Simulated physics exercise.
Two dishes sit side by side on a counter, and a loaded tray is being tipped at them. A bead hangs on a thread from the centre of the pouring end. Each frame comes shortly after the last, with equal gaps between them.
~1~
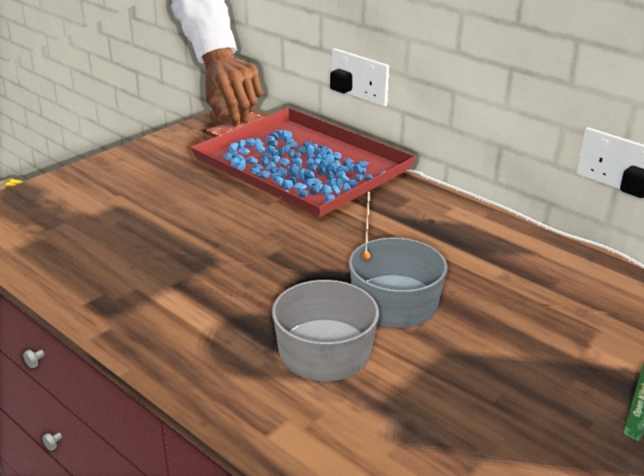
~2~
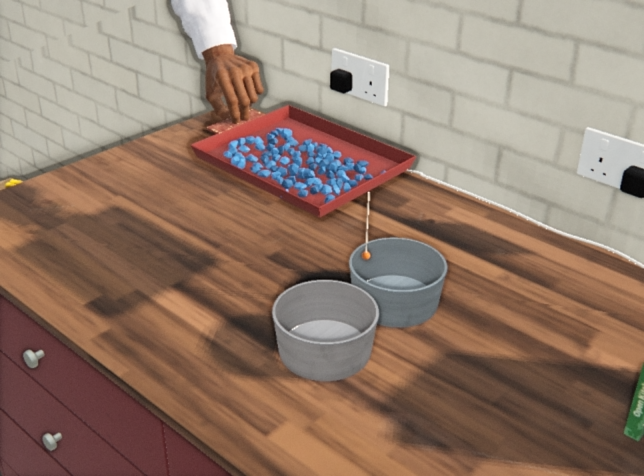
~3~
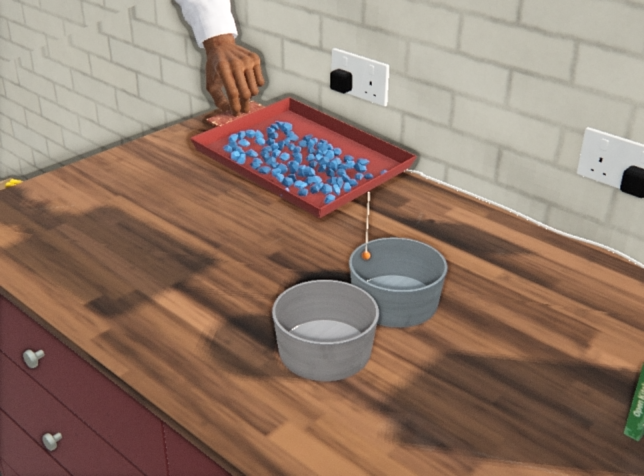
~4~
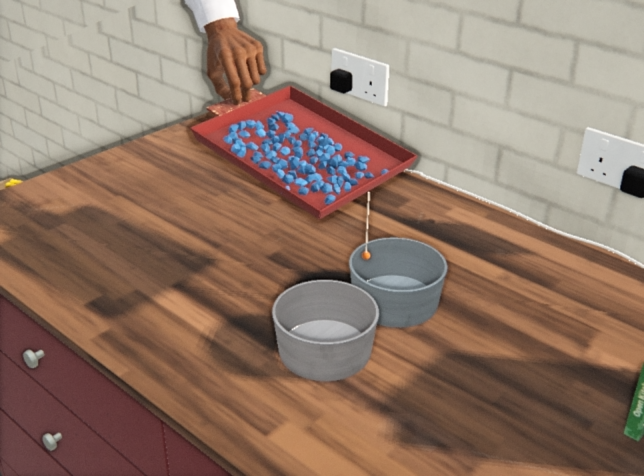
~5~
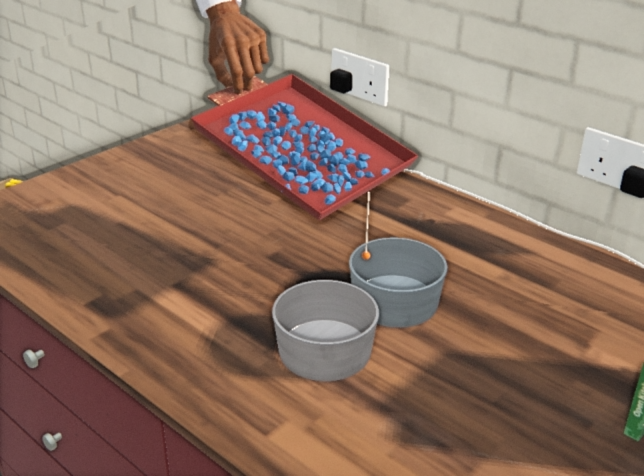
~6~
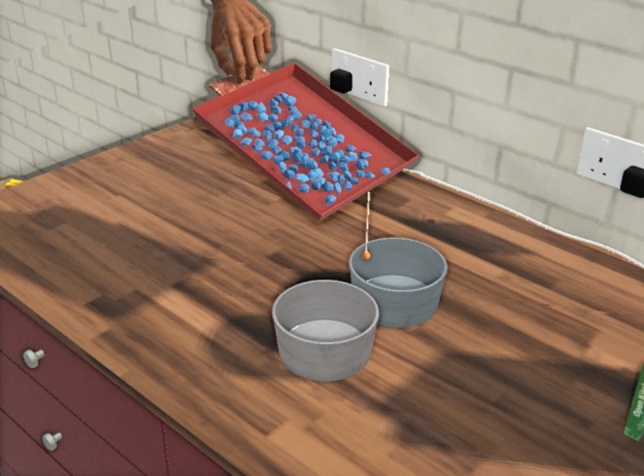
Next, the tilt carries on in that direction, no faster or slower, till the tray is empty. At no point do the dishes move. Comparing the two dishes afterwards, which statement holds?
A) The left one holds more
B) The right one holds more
The answer is A.
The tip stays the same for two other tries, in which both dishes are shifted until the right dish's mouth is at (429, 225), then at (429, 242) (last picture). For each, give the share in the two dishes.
Roughly 30% on the first try and 80% on the second.
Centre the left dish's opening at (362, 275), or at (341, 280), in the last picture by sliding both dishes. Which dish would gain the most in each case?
With the dishes at the first place it's the left-side dish, and at the second it's the left-side dish.
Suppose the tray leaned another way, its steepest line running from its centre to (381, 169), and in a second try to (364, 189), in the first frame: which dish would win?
So: The right-standing dish on the first go, the right-standing dish on the second.
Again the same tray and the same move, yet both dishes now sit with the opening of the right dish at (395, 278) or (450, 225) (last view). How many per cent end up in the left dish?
Roughly 30% first, roughly 30% second.
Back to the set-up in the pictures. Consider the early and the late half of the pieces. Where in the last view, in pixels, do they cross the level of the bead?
I'd say close to (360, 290) at first and close to (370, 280) later on.
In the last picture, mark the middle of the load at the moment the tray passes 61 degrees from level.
Roughly (340, 182).
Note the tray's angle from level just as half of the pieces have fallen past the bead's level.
Close to 95° of tilt at that moment.
Soon, tray tipped steeply; nearly all on the tray; a stray few in the air.
A while on, tray tipped right over; about a quarter on the tray; about a third in the left dish; a small part in the right dish; a small part outside both; about a quarter in the air.
Towards the end, tray tipped past a quarter turn; about two thirds in the left dish; about a quarter in the right dish; a small part outside both.
Finally, tray tipped past a quarter turn; about two thirds in the left dish; about a quarter in the right dish; a small part outside both.
